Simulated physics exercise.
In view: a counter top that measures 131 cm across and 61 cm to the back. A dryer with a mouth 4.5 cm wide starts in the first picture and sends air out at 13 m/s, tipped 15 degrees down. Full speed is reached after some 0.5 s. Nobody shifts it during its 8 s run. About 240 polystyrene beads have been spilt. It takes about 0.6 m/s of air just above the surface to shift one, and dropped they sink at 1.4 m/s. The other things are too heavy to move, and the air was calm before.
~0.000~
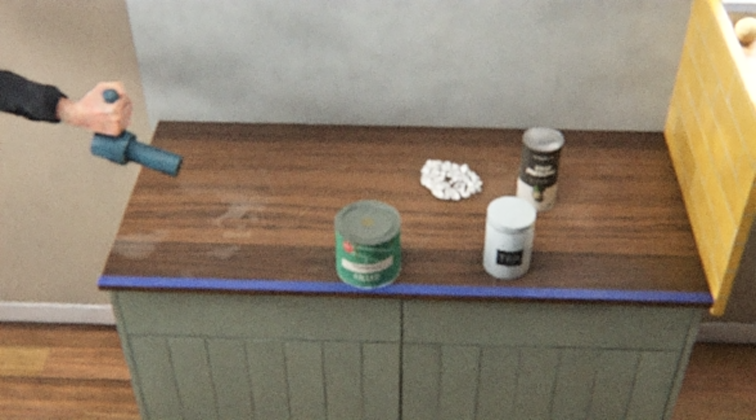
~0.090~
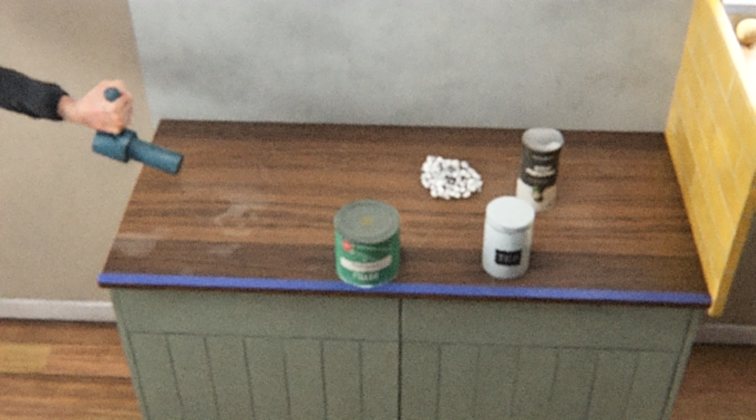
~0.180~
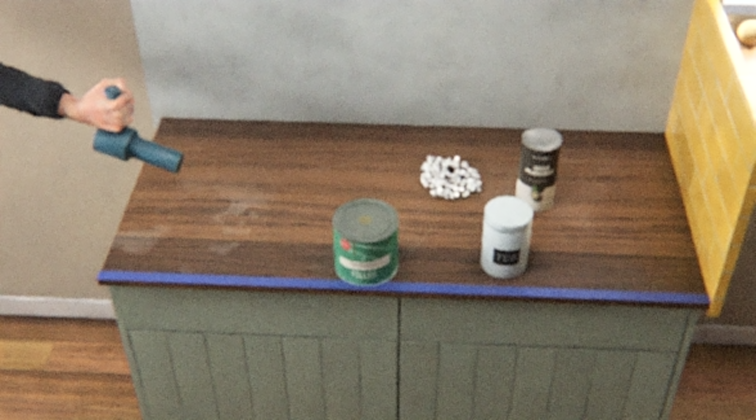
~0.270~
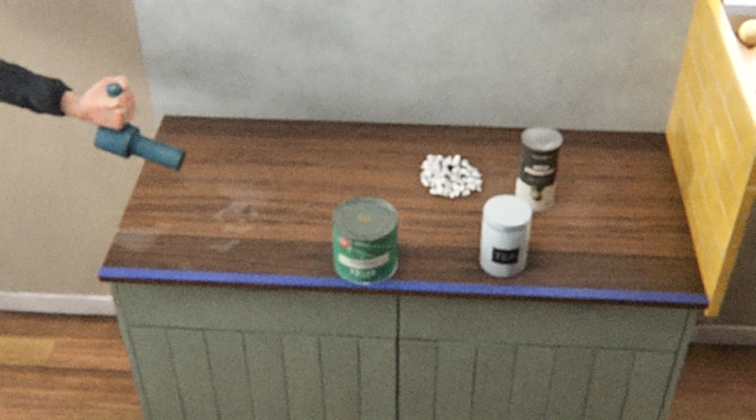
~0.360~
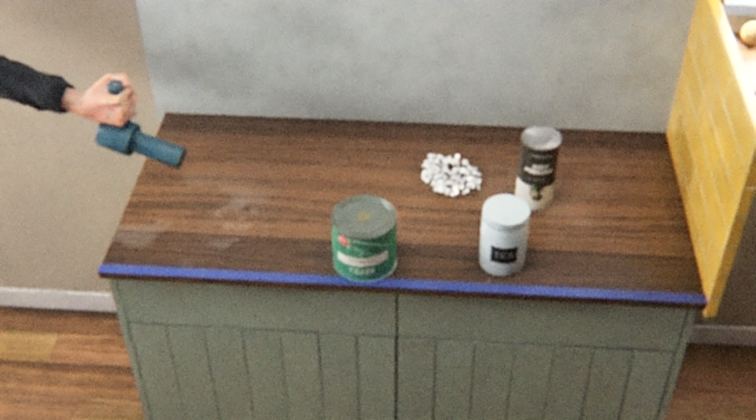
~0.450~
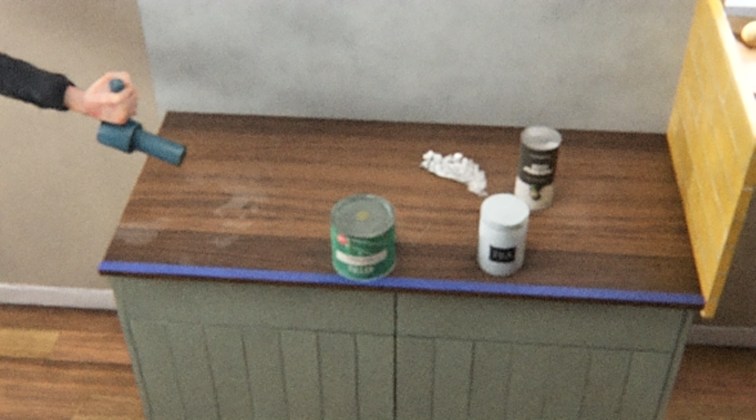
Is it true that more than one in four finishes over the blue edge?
As for a quarter going over the blue edge: No.
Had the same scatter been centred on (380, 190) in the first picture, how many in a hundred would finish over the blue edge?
In that case some 1 per cent.
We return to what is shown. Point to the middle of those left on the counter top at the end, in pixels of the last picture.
Near (653, 125).
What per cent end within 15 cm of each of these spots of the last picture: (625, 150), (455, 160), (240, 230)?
In turn about 100 %, 0 %, 0 %.
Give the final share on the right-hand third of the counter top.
Some 100 per cent.
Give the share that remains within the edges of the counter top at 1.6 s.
Some 100 per cent.
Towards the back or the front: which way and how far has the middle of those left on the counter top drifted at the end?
Towards the back, some 20 cm.
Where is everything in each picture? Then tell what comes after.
The middle of the polystyrene beads is near (453, 180), none has stirred yet and the mouth of the dryer is at (179, 167), in the first frame.
The middle of the polystyrene beads is near (450, 176), none has stirred yet and the blue edge is centred on (401, 292), in the second frame.
The middle of the polystyrene beads is near (452, 178), none has stirred yet, the top of a tin is at (542, 138) and the top of a jar is at (509, 211), in the third frame.
The middle of the polystyrene beads is near (452, 177) and none has stirred yet, in the fourth frame.
The middle of the polystyrene beads is near (452, 176) and none has stirred yet, in the fifth frame.
The middle of the polystyrene beads is near (459, 172), the farthest in sight from the dryer is at (484, 185) and about 40 % have left their places, in the sixth frame.
After 1.6 s the count stands so, 0 % are over the blue edge; the middle of those still in play is near (645, 128).
After 2.6 s the count stands so, 0 % are over the blue edge; the middle of those still in play is near (648, 127).
After 4.4 s the count stands so, 0 % are over the blue edge; the middle of those still in play is near (649, 126).
After 8.0 s, at the end, 0 % are over the blue edge; the middle of those still in play is near (653, 125).
